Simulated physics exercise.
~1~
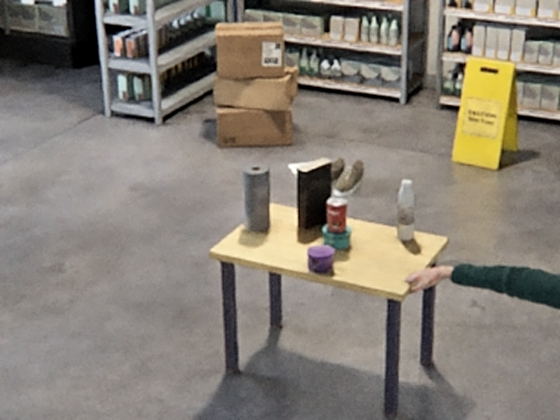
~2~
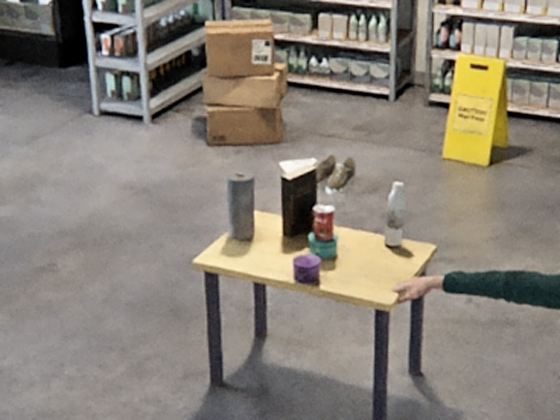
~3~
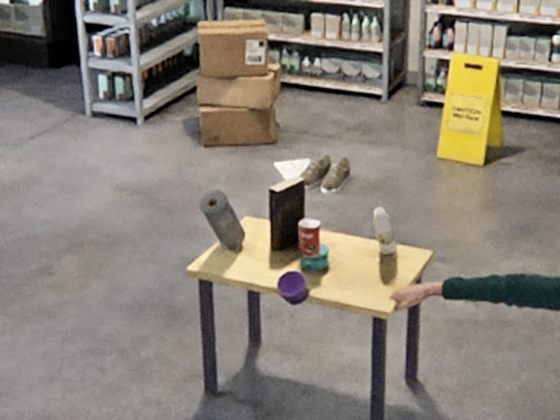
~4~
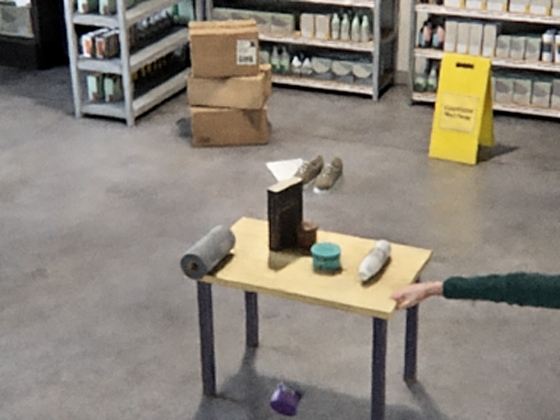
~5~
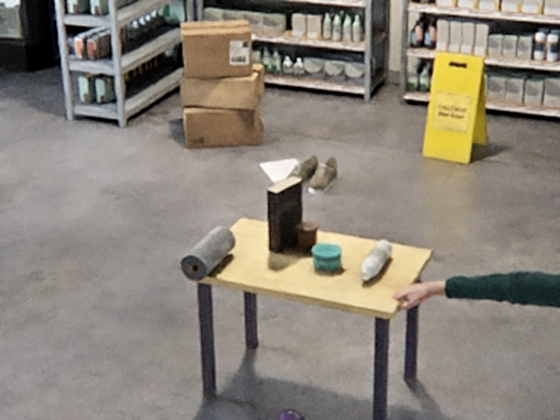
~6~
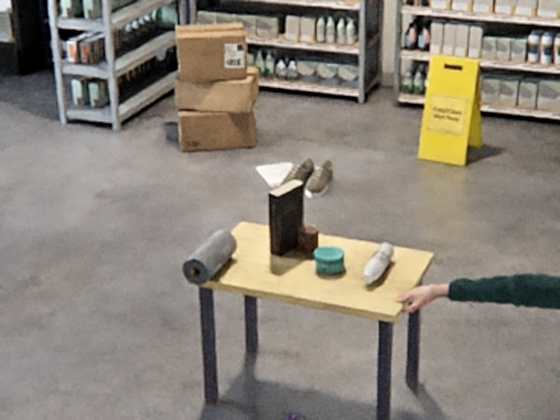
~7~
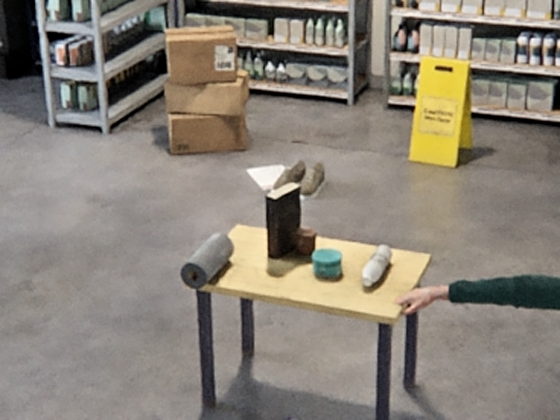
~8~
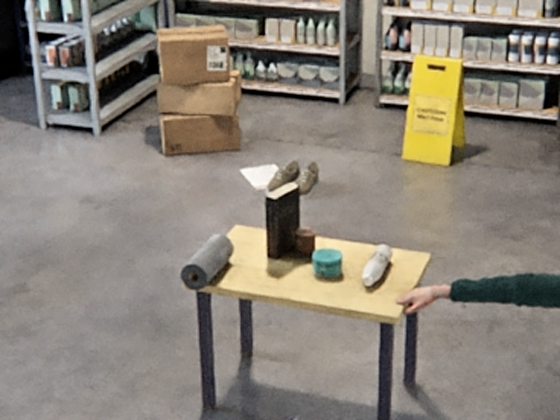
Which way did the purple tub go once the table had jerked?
It moved down, dropping past the front edge of the table towards the floor.
